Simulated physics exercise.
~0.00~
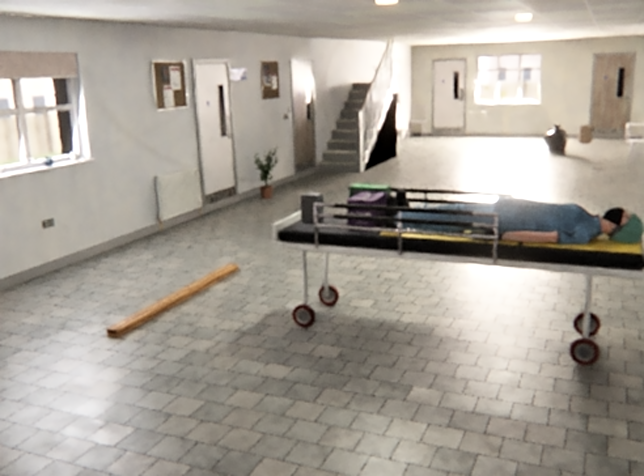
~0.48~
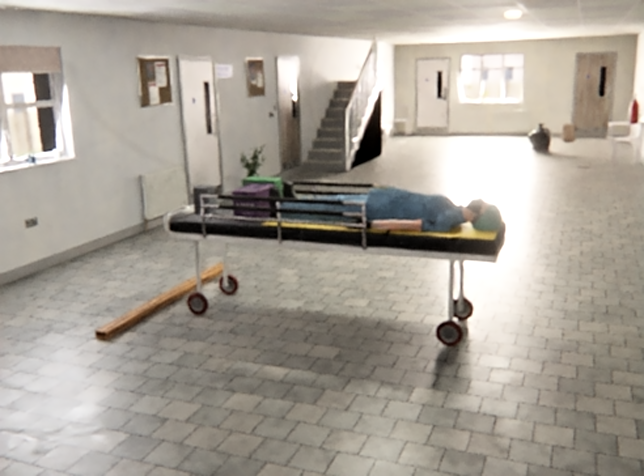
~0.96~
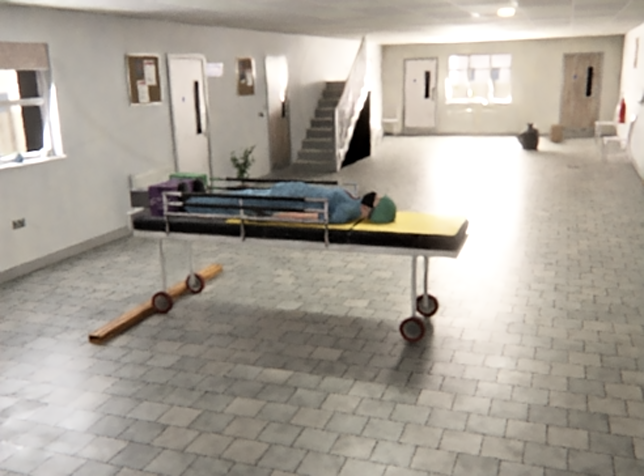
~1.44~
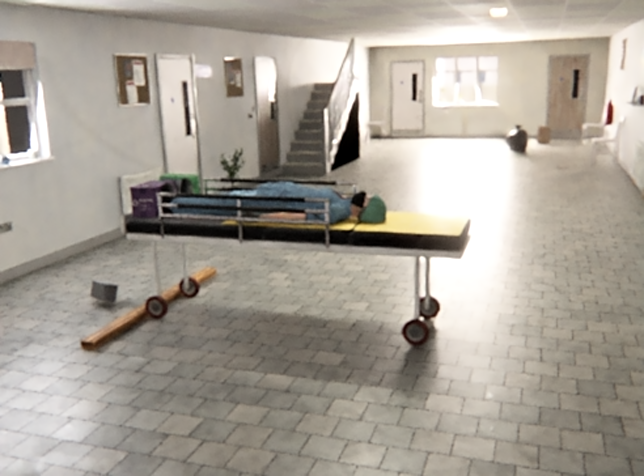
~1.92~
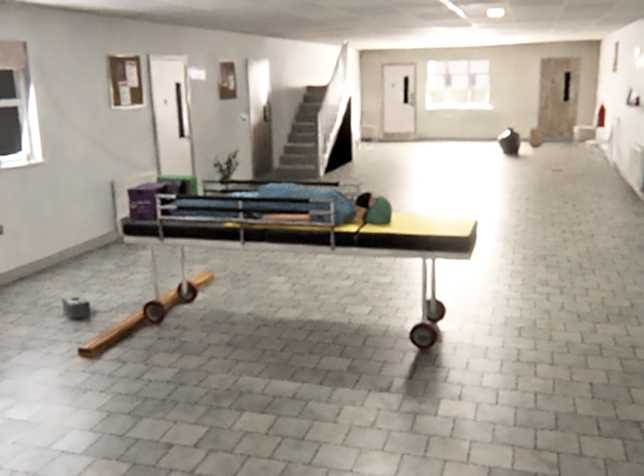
At first, a hospital trolley carrying a person lying in blue rolls left through a tiled hall toward a wooden sill on the floor, with a grey pump, purple holdall and green monitor near its left end. The trolley reaches the sill and stops, staying level. The person slides left along the bed, baring the yellow sheet behind the head, while the bag and monitor shift toward the end and the pump tips onto its side. The pump then drops off the left end to the floor. It ends up lying beyond the sill, while the person, holdall and upright monitor remain aboard.
